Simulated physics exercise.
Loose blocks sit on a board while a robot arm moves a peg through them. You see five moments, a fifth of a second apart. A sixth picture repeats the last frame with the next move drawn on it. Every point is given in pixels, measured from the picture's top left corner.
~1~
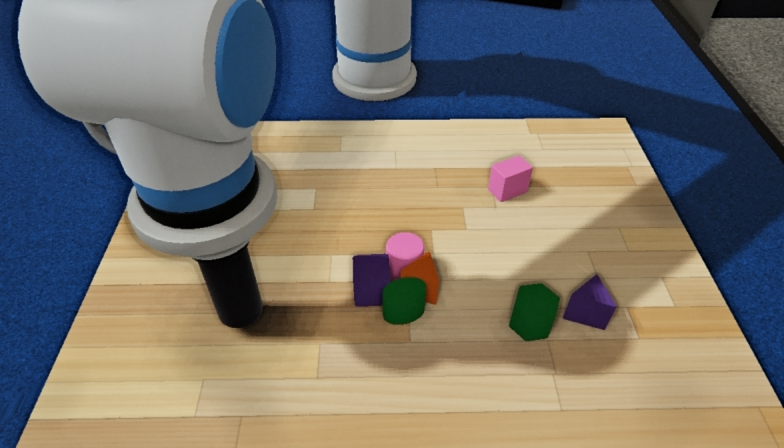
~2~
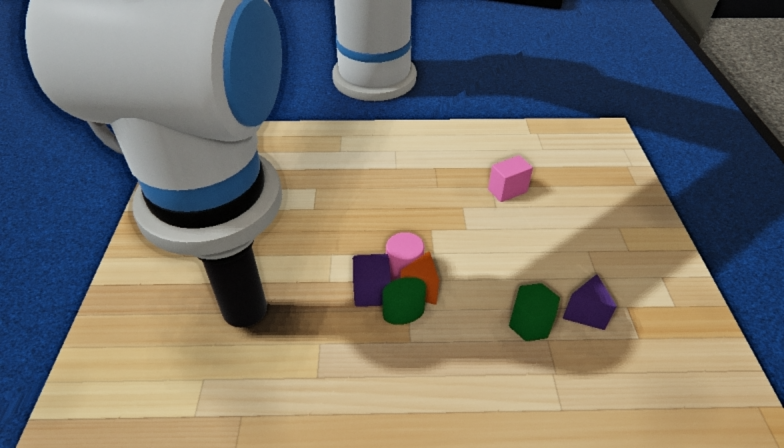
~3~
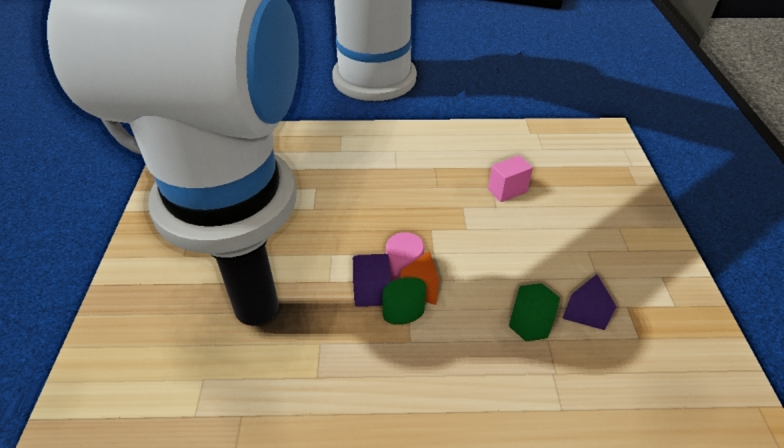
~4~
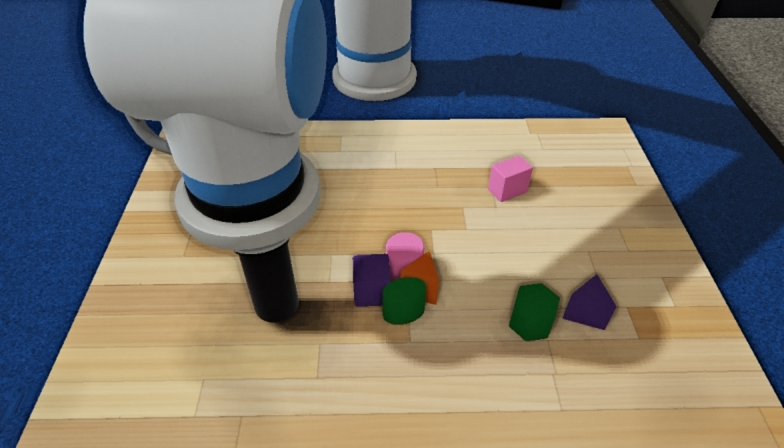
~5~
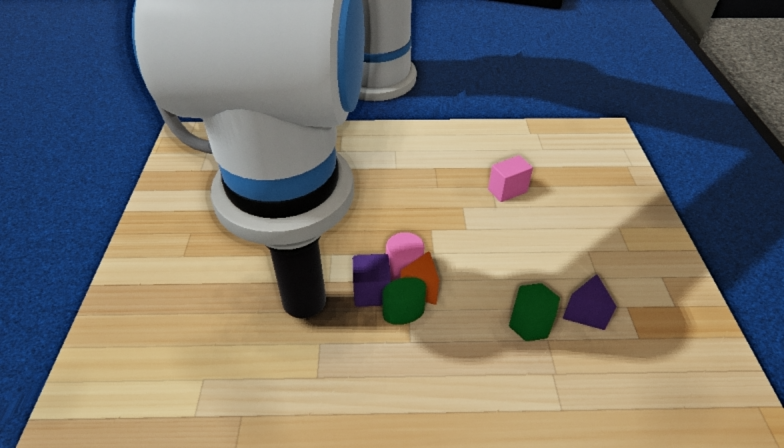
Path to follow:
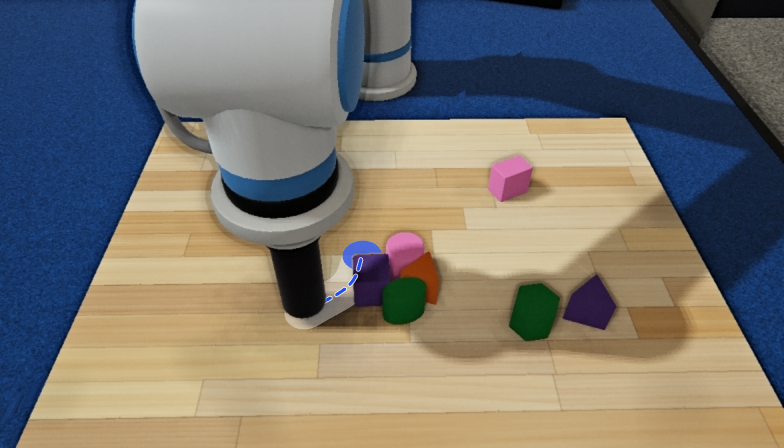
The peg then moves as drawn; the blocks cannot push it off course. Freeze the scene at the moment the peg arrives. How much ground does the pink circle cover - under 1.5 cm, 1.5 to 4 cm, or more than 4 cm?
The best fit is 1.5 to 4 cm.
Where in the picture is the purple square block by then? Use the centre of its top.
Pixel (393, 259).
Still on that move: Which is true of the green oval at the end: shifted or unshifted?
Its place stays the same.
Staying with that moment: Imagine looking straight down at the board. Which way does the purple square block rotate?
Viewed from the top, it goes clockwise.
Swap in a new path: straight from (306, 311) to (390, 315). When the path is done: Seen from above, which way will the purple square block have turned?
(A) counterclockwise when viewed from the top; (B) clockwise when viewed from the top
A (counterclockwise when viewed from the top)
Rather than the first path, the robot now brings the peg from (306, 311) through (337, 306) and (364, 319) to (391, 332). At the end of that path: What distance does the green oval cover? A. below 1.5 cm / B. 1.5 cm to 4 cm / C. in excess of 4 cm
Answer: B.
Drawn move, from (306, 311) via (334, 296) and (355, 278), ending at (362, 255).
On the path given first. Halfway along, peg at (345, 278); purple square block at (385, 262); pink circle at (417, 240).
At the end, peg at (362, 245); purple square block at (393, 259), turned 25° clockwise; green oval still; pink circle at (424, 239); orange three-sided block at (430, 267).
